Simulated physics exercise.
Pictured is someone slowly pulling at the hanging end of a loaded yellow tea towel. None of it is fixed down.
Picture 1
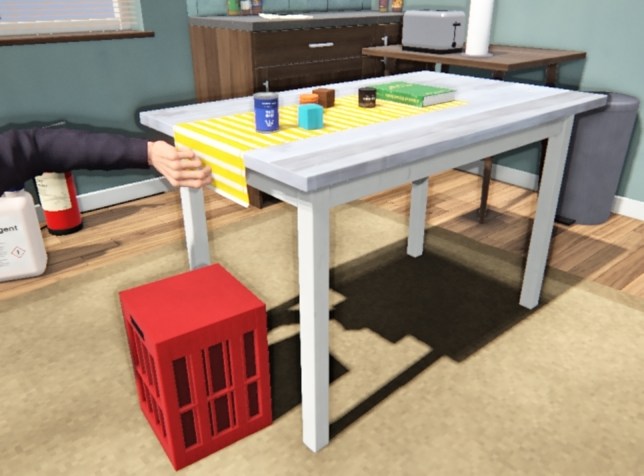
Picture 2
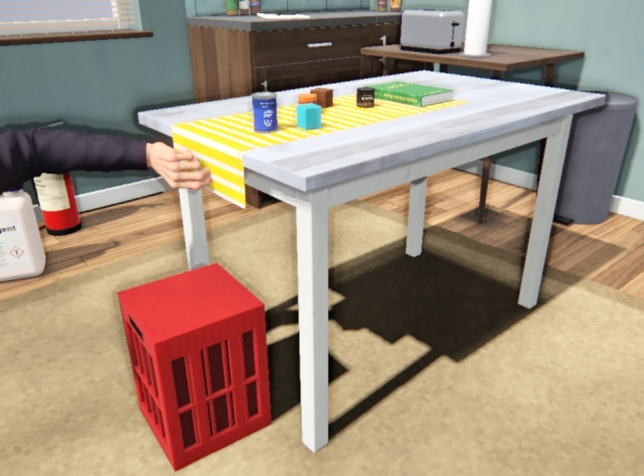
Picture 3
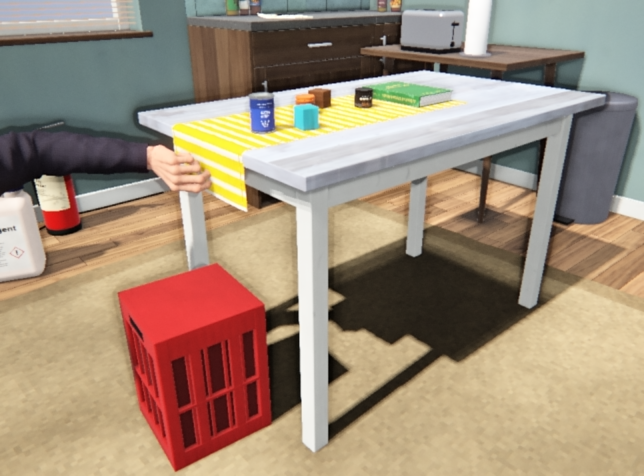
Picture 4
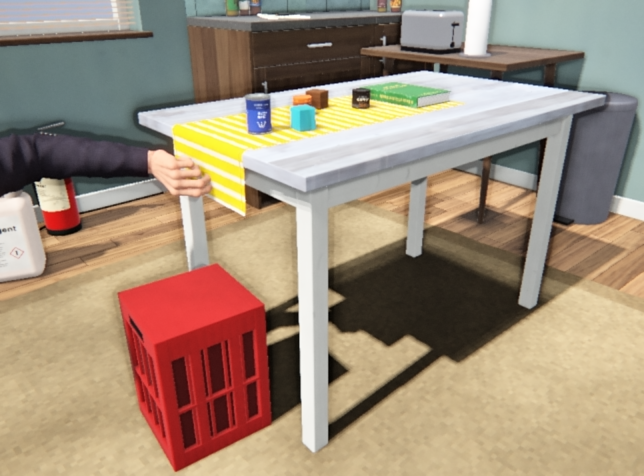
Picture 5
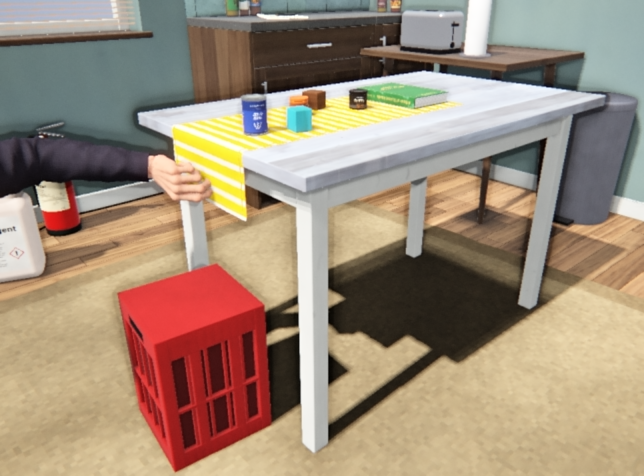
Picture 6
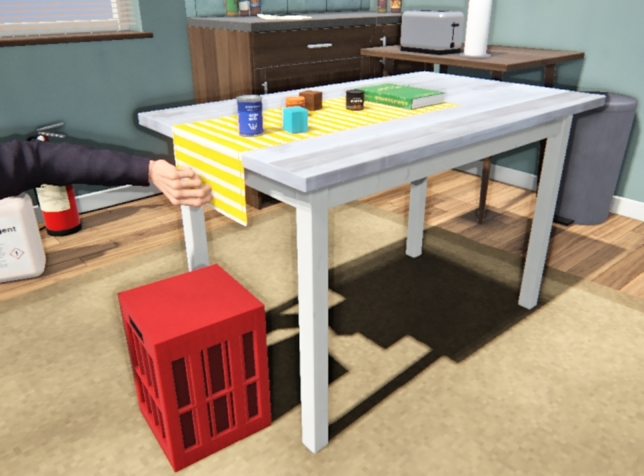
A yellow striped cloth slid slowly left over the table's edge as a hand pulled its hanging end down, carrying a blue can, a turquoise cube and other small items along above a red crate.
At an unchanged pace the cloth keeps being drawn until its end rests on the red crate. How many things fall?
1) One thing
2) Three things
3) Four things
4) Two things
4, two things.
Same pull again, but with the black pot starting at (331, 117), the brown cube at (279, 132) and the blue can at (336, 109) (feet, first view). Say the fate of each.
Outcome: Black pot is still in place, brown cube is gone, blue can is still in place.
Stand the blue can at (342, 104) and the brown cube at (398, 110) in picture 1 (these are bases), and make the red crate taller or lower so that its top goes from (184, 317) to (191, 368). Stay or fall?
The blue can ends up on top while the brown cube ends up on top.
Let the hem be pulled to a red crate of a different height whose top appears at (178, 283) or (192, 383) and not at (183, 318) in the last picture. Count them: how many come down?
For the first height 1, for the second 4.
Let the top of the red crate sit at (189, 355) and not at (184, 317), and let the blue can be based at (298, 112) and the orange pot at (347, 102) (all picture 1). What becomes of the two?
Blue can: Lost; orange pot: Safe.
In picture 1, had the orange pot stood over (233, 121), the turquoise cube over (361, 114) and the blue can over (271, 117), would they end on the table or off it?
First the orange pot: It ends off the top. Next the turquoise cube: It is still up there. Last the blue can: It ends off the top.
Soon after, hem near (213, 242); all still up.
Then, hem near (214, 270); blue can gone.
Further on, hem on the crate; blue can and turquoise cube gone.
At rest, hem on the crate; blue can and turquoise cube gone. The table loses two.
